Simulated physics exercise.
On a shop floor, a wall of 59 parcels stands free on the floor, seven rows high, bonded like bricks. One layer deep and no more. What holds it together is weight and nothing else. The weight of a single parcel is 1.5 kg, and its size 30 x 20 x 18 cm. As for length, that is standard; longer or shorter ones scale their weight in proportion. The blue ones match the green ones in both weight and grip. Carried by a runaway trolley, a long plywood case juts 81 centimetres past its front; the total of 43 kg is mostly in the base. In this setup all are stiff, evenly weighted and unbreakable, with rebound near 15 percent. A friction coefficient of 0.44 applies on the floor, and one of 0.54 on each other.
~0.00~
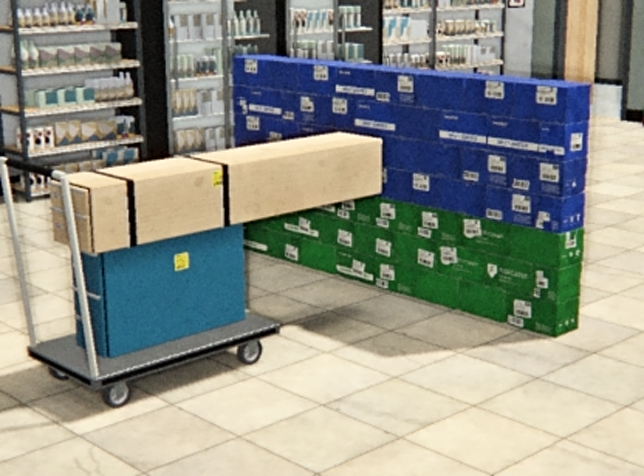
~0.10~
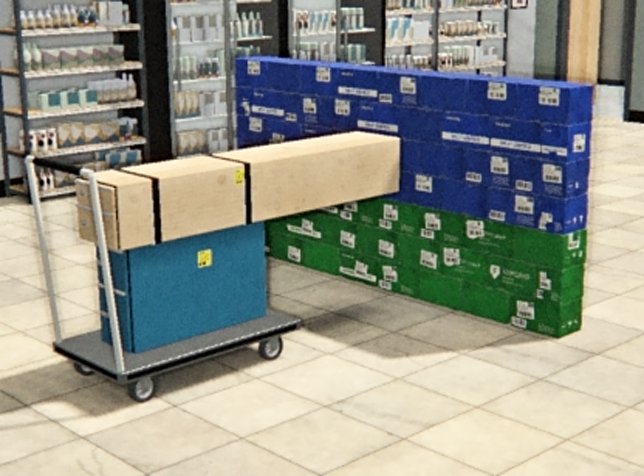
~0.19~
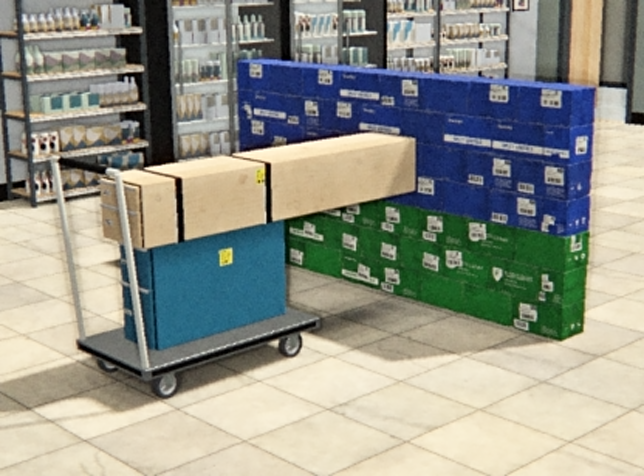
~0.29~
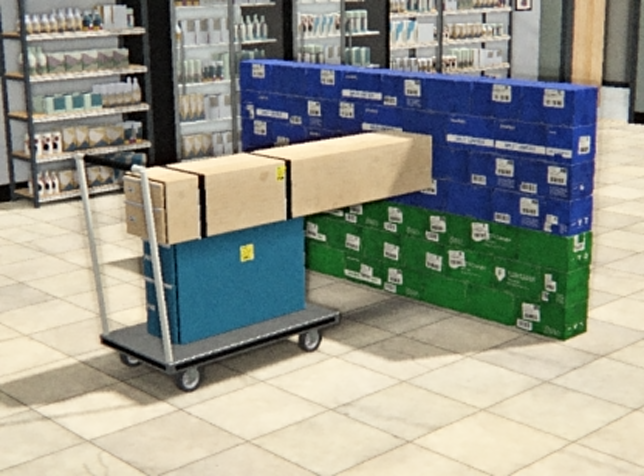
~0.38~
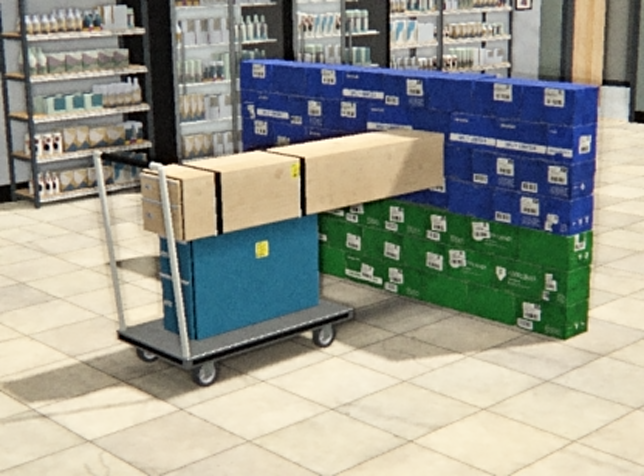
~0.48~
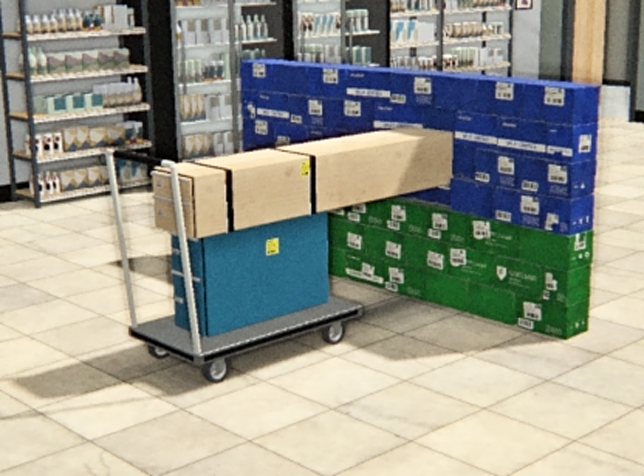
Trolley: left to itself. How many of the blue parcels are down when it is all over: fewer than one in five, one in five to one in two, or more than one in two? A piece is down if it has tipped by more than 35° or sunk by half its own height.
More than one in two.
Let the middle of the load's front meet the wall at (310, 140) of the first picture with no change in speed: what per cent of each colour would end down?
Down at the end: Green 30 percent, blue 60 percent.
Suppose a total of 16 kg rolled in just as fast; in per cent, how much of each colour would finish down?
Colour by colour that makes green 0, blue 0 percent.
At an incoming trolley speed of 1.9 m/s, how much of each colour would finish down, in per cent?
Down at the end: Green 0 per cent, blue 40 per cent.
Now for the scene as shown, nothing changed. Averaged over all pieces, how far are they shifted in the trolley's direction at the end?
On average the pieces move some 45 cm.
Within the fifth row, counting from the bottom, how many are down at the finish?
6.
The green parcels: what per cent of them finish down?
Colour green - 20 percent down at the end.
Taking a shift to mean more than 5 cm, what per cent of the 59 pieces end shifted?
It works out to 50 percent.
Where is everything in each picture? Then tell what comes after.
In the first picture (pixels give the middle of a visible side), load (374, 157) 35 cm short of the wall; top blue parcel (354, 84); none has stirred.
The second picture shows load (392, 156) 24 cm short of the wall; top blue parcel (357, 85).
The third picture shows load (408, 155) 13 cm short of the wall; top blue parcel (359, 88).
The fourth picture shows load (425, 153) 25 mm short of the wall; top blue parcel (362, 88).
The fifth picture shows load (437, 150) 6 cm into the wall's line; top blue parcel (363, 87); movement in 8 of them.
The sixth picture shows load (445, 149) 12 cm into the wall's line; top blue parcel (368, 86) 39 mm from its place; movement in 17 of them.
After 1.08 s, load 26 cm past the wall's line, still rolling; none of the 34 blue parcels down (0 of 59 in all colours); top blue parcel 15° from how it stood.
After 1.54 s, load 28 cm past the wall's line, stopped; 25 of the 34 blue parcels down (29 of 59 in all colours); top blue parcel 37° from how it stood, 12 cm lower.
After 1.86 s, load 28 cm past the wall's line, stopped; 25 of the 34 blue parcels down (29 of 59 in all colours); top blue parcel 73° from how it stood, 77 cm lower.
In the end (2.6 s), load 28 cm past the wall's line, stopped; 25 of the 34 blue parcels down (29 of 59 in all colours); top blue parcel on its side; top green parcel unmoved. That is 74 per cent. From the last view, middles, top blue parcel near (480, 220), top green parcel near (338, 200).
